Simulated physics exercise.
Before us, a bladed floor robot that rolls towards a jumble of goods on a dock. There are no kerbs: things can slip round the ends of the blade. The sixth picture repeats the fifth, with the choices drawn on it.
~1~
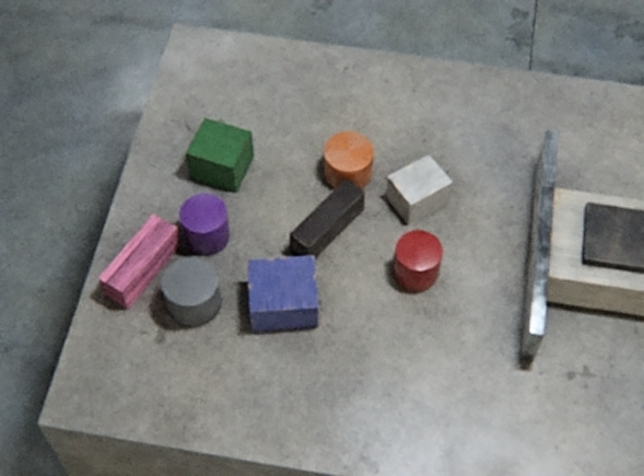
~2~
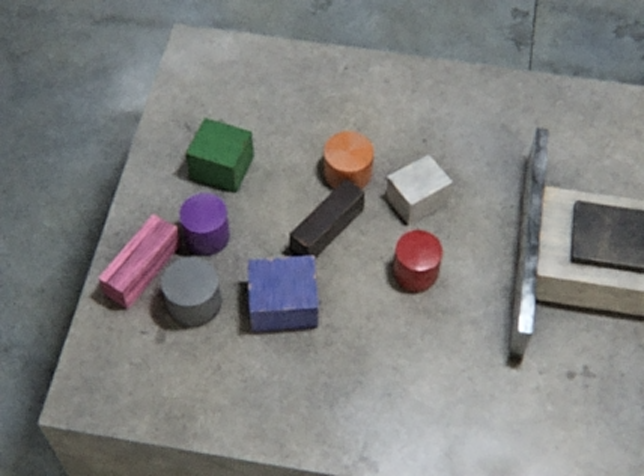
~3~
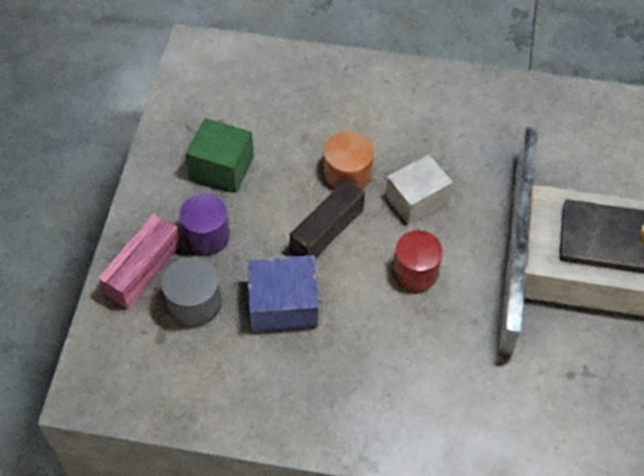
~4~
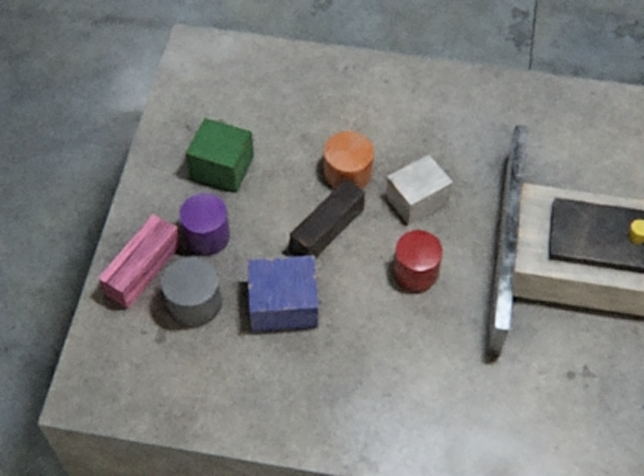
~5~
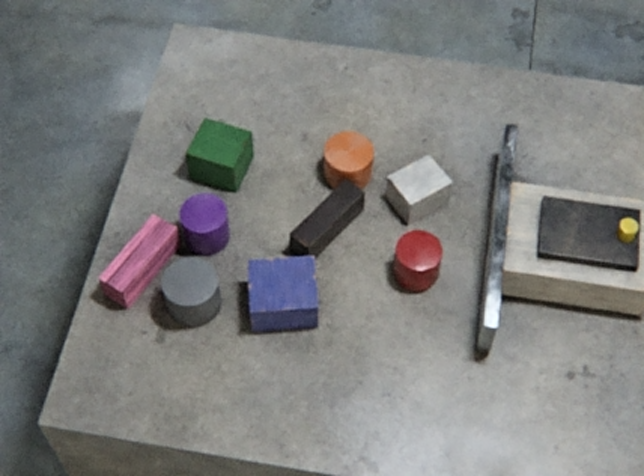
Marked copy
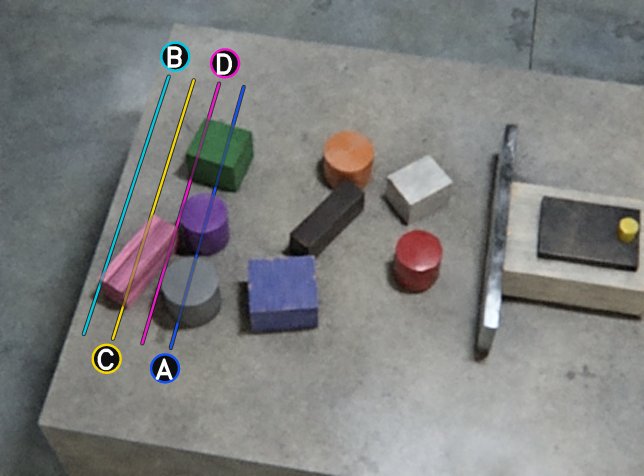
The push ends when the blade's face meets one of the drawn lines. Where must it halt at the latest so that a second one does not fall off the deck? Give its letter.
Line A.
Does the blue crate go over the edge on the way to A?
No.
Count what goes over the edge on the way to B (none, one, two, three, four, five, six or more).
In all, six or more.
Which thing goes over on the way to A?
It is the pink stick.
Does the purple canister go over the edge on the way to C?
Yes.
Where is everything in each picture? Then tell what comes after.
The first frame shows green crate (221, 155); black bar (328, 221); white crate (419, 190).
The second frame shows robot (615, 236); red canister (418, 261).
The third frame shows robot (603, 234); purple canister (205, 225).
The fourth frame shows robot (593, 233); orange canister (349, 162).
The fifth frame shows robot (582, 231); green crate (221, 155); black bar (328, 221); white crate (419, 190).
On the copy, A at (210, 207); B at (130, 195); C at (157, 199); D at (184, 203).
On A. First, robot (474, 215); orange canister (336, 158); white crate (362, 190).
Then, robot (367, 199); pink stick (133, 262); purple canister (187, 220).
Finally, robot (287, 188); pink stick over the edge; purple canister (115, 199); one fallen.
By contrast, B drops nine; C drops five; D drops four.
